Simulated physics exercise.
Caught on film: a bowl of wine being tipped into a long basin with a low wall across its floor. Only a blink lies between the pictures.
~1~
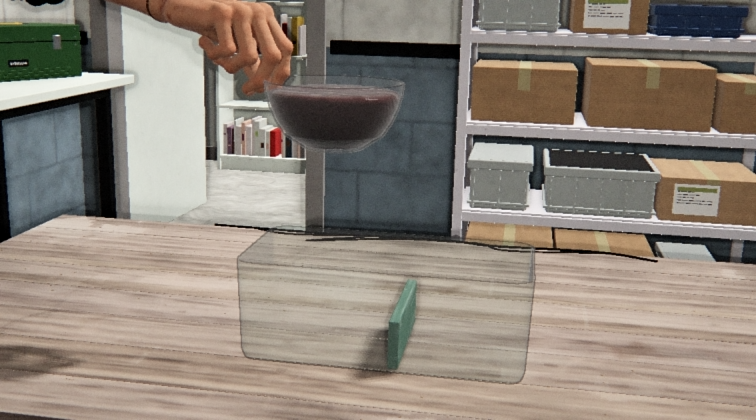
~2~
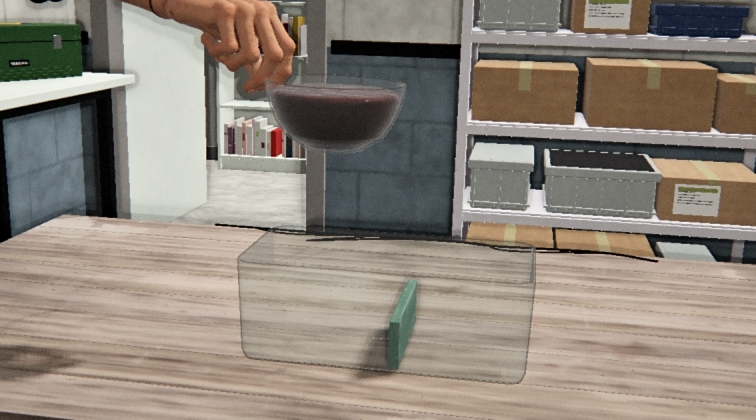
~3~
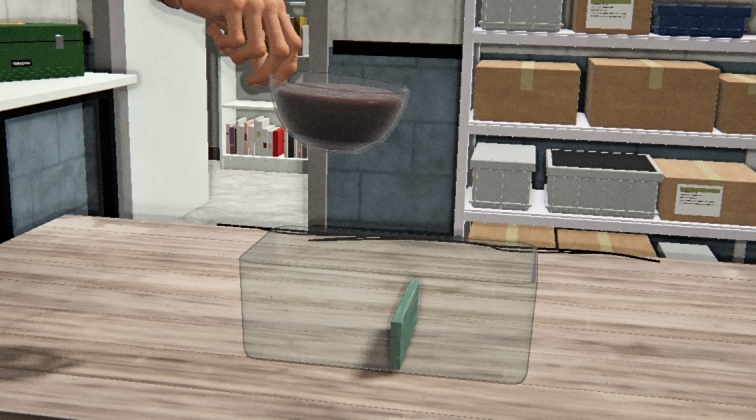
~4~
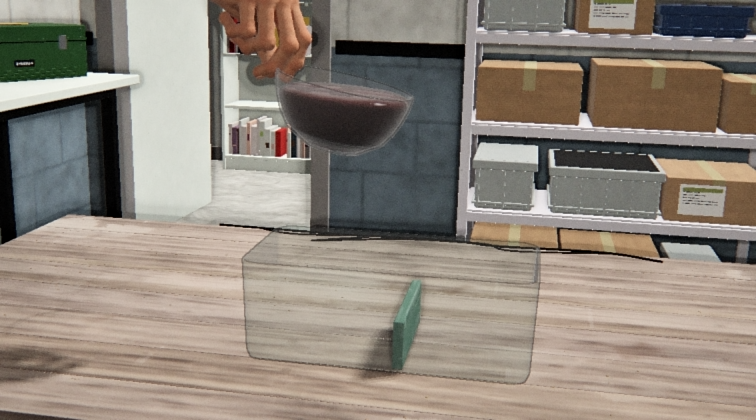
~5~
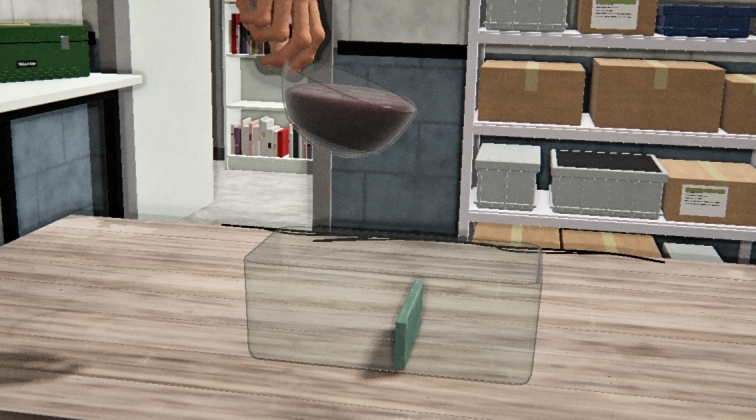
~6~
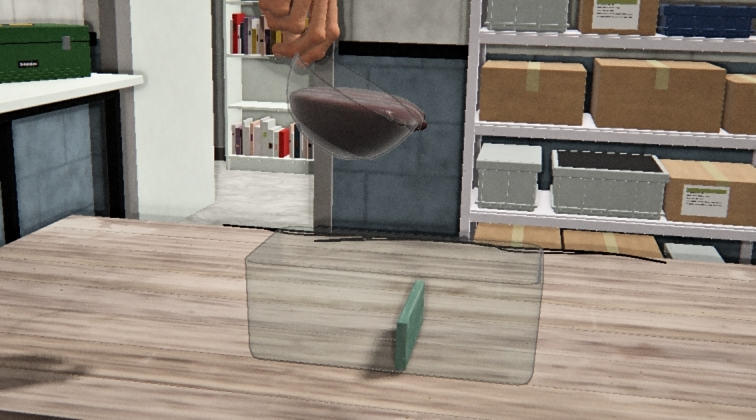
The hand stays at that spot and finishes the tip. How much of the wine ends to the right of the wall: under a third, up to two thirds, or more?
In the end more than two thirds is right of the wall.
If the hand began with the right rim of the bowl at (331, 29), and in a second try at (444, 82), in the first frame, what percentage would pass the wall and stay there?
Near 35 % and 90 %.
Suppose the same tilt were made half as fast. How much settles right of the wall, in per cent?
Some 95 per cent.
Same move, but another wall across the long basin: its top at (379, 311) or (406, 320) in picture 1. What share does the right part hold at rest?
First some 85, then 75 per cent.
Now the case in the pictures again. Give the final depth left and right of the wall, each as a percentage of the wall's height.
Some 10 per cent left and 60 right.
A moment on, the bowl is tipped on its side and 19 per cent is still to pour, 0 is left of the wall and 37 right of it.
Next, the bowl is tipped on its side and 1 per cent is still to pour, 7 is left of the wall and 82 right of it.
Then the bowl is tipped on its side and 0 per cent is still to pour, 11 is left of the wall and 87 right of it.
Later the bowl is tipped on its side and 0 per cent is still to pour, 12 is left of the wall and 87 right of it.
In the end 12 per cent lies left of the wall, 87 right of it and 2 outside.
